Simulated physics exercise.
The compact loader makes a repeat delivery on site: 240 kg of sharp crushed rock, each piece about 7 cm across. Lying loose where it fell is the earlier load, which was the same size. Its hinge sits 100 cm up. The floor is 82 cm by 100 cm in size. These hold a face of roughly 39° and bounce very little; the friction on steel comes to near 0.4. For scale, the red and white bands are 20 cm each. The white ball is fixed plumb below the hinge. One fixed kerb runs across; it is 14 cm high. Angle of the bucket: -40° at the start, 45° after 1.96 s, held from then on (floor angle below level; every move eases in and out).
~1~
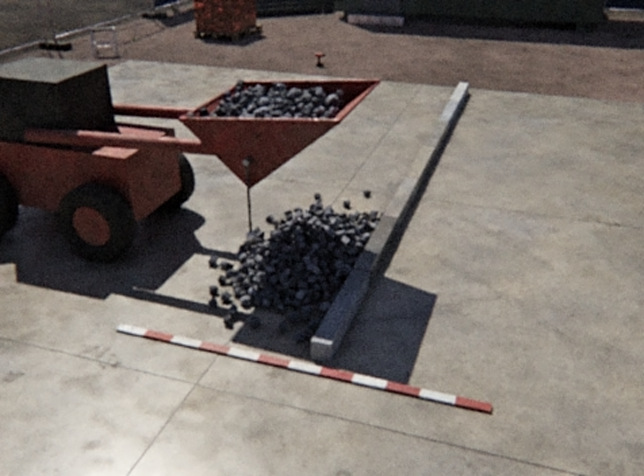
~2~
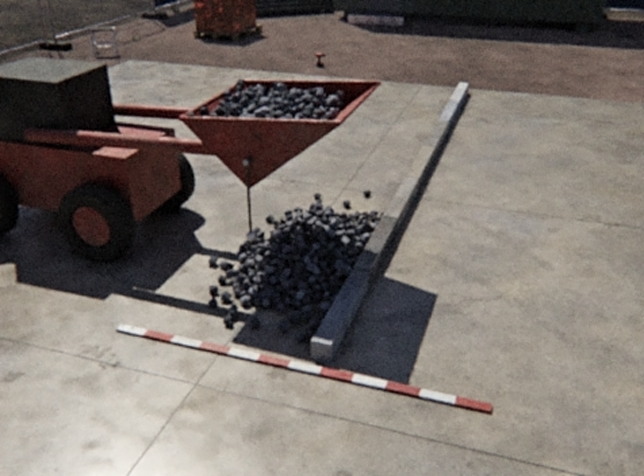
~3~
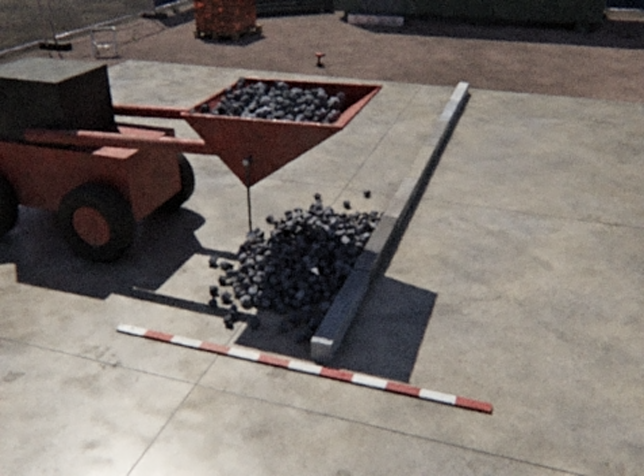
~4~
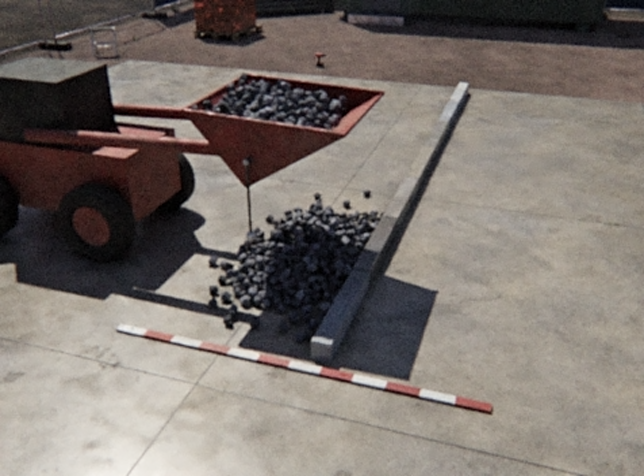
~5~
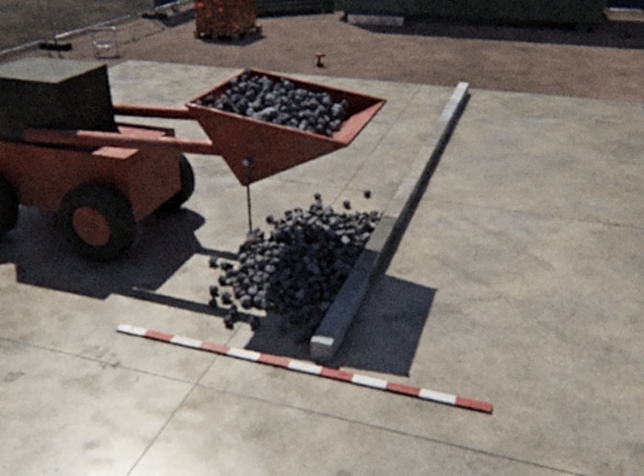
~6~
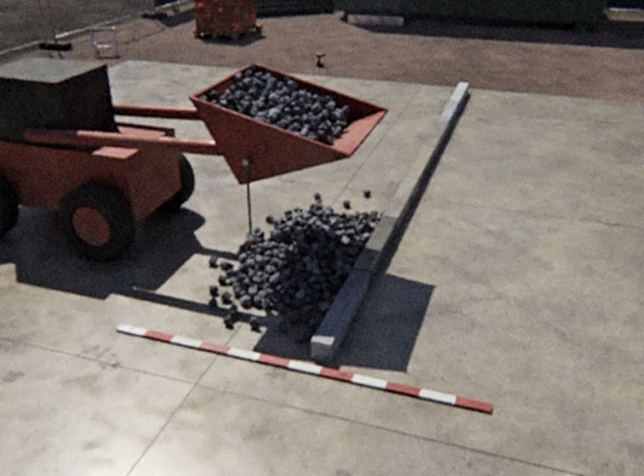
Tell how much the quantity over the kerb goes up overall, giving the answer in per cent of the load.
It goes up by roughly 39 per cent.
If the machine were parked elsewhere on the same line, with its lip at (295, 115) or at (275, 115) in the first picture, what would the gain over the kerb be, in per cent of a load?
First place about 5 %, second about 0 %.
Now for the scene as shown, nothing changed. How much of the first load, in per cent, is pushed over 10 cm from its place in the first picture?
Close to 0 in a hundred of them.
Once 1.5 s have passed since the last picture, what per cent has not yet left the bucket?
Some 20 percent, roughly.
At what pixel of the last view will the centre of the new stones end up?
Their centre rests close to (363, 252).
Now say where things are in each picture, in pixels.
Lip at (340, 122), floor tilted -40°, highest stones at (289, 93). The earlier load is highest near (301, 233), 22 cm above ground level, 100 % on this side of the kerb, in the first frame.
Lip at (340, 123), floor tilted -39°, highest stones at (283, 94), in the second frame.
Lip at (342, 128), floor tilted -36°, highest stones at (271, 90), in the third frame.
The bucket is at -32°, its lip at (345, 135); the top of the load is at (254, 87), in the fourth frame.
Lip at (348, 145), floor tilted -27°, highest stones at (244, 84), in the fifth frame.
The bucket is at -21°, its lip at (350, 156); the top of the load is at (248, 79), in the sixth frame.
Then, 0.9 s after the last picture the floor is at 32°; in per cent of one load, 99 in the bucket, 101 on this side of the kerb; the foremost stones are at (366, 237).
Then, 1.5 s after the last picture the floor is at 45°; in per cent of one load, 21 in the bucket, 161 on this side of the kerb, 18 over the kerb; the foremost stones are at (436, 268).
Then, 1.8 s after the last picture the floor is at 45°; in per cent of one load, 2 in the bucket, 164 on this side of the kerb, 34 over the kerb; the foremost stones are at (488, 263).
Then, 4.3 s after the last picture the floor is at 45°; in per cent of one load, 0 in the bucket, 161 on this side of the kerb, 39 over the kerb; the foremost stones are at (497, 269). Net gain over the kerb, 39.
